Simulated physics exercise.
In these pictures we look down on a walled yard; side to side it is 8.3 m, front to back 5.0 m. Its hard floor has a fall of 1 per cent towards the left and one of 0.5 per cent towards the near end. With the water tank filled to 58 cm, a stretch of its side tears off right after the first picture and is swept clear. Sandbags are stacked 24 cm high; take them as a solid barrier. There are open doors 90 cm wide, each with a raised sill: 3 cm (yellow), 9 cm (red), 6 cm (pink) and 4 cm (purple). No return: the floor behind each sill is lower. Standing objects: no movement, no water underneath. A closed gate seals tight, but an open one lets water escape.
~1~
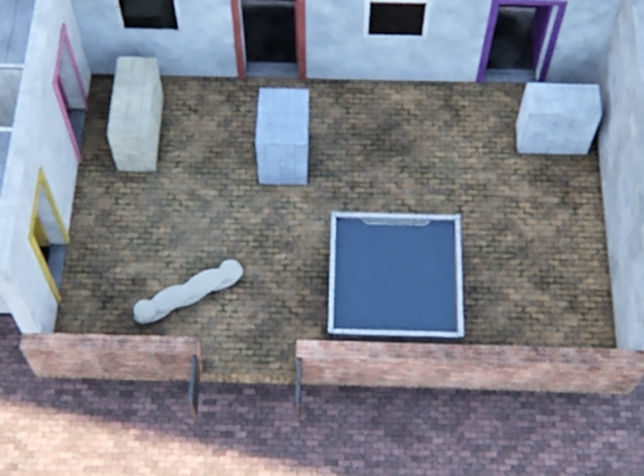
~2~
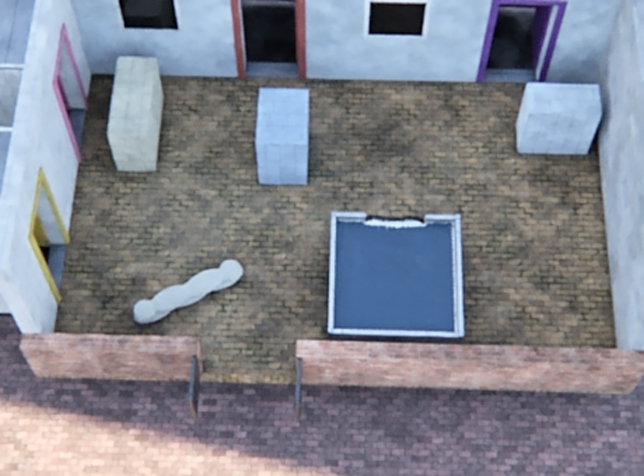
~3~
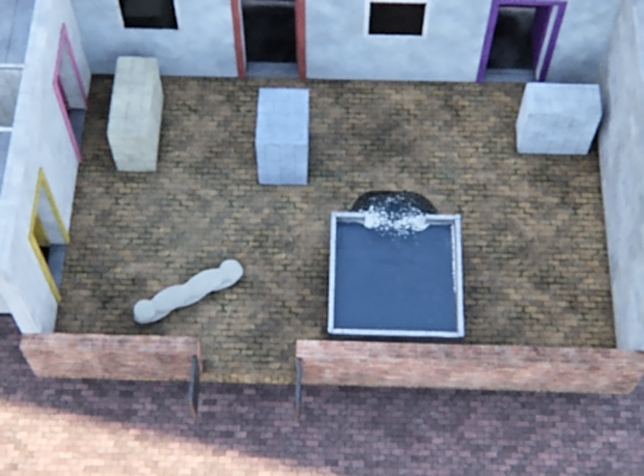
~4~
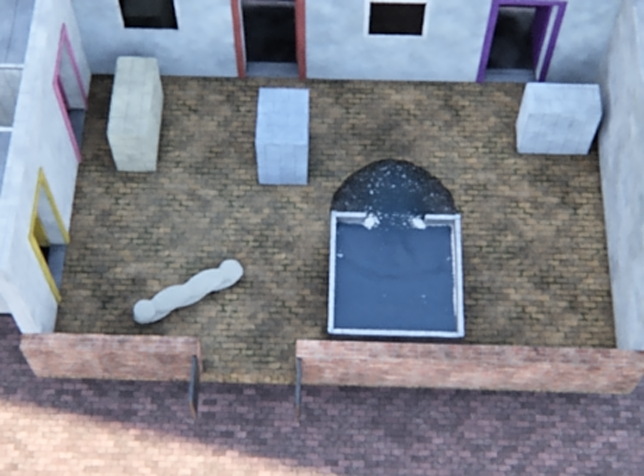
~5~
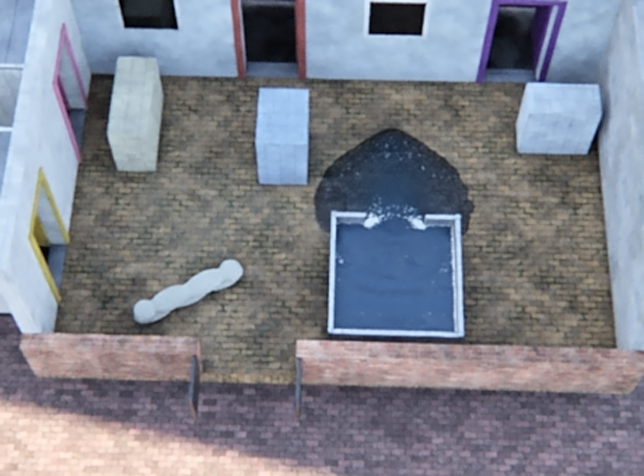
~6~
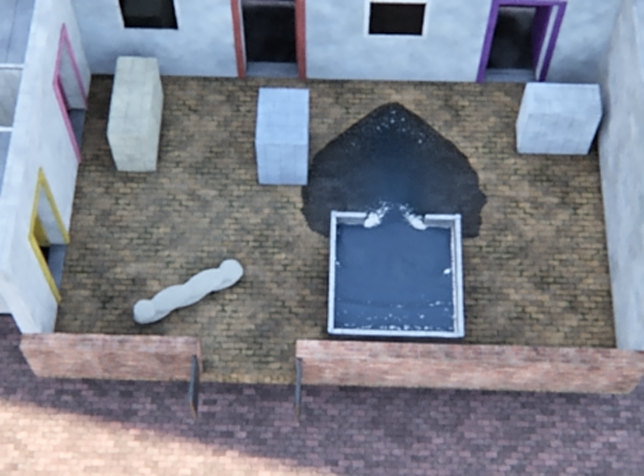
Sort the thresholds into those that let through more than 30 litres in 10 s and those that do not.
Sorted: Yellow door does not; red door does not; pink door does not; purple door lets more through.
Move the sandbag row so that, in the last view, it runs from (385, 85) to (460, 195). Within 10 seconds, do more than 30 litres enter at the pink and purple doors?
Doors: Pink stays under / purple stays under.
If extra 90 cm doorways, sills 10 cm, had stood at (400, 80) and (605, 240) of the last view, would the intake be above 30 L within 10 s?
Door 1: Limit broken; door 2: Limit not reached.
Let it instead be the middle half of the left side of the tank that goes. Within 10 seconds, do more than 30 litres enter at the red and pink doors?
Then: Red not over, pink above.
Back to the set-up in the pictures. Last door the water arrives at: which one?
It's the yellow door that comes last.
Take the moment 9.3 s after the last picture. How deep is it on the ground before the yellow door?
Roughly 6.0 centimetres.
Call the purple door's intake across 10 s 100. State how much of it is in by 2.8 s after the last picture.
Some 30 per cent by then.
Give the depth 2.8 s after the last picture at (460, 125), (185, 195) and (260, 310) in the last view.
In that order: 6, 0 and 0 cm.
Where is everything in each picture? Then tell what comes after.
The first picture shows the water tank at (395, 275) is whole and still, 58 cm deep.
In the second picture, water pours out on the water tank's far side and has run 0.5 m, to a hidden place; typically 8 cm deep outside, 58 cm at the water tank's back.
In the third picture, the front is at (375, 195), 0.8 m from the gap on the water tank's far side; 0.8 m2 of floor is under water; 58 cm left at the back of the water tank.
In the fourth picture, water pours out on the water tank's far side and has run 1.4 m, to (390, 163); typically 6 cm deep outside, 58 cm at the water tank's back.
In the fifth picture, water pours out on the water tank's far side and has run 1.9 m, to (386, 134); typically 5 cm deep outside, 56 cm at the water tank's back.
In the sixth picture, the front is at (401, 110), 2.4 m from the gap on the water tank's far side; 4.1 m2 of floor is under water; 50 cm left at the back of the water tank.
Then, 0.7 s after the last picture water covers 20 % of the floor and is deepest (34 cm) near (394, 232); yellow door not reached, red door not reached, pink door not reached, purple door not reached.
Then, 1.5 s after the last picture water covers 30 % of the floor and is deepest (28 cm) near (329, 87); yellow door not reached, red door 12 cm at the sill, 3 L in, pink door not reached, purple door 12 cm at the sill, 9 L in.
Then, 2.8 s after the last picture water covers 35 % of the floor and is deepest (21 cm) near (394, 232); yellow door not reached, red door 10 cm at the sill, 11 L in, pink door not reached, purple door 10 cm at the sill, 47 L in.
Then, 5.3 s after the last picture water covers 65 % of the floor and is deepest (14 cm) near (570, 120); yellow door not reached, red door 7 cm at the sill, 13 L in, pink door 4 cm at the sill, 0 L in, purple door 12 cm at the sill, 95 L in.
Then, 9.3 s after the last picture water covers 90 % of the floor and is deepest (10 cm) near (52, 354); yellow door 6 cm at the sill, 7 L in, red door 5 cm at the sill, 13 L in, pink door 4 cm at the sill, 0 L in, purple door 5 cm at the sill, 148 L in.
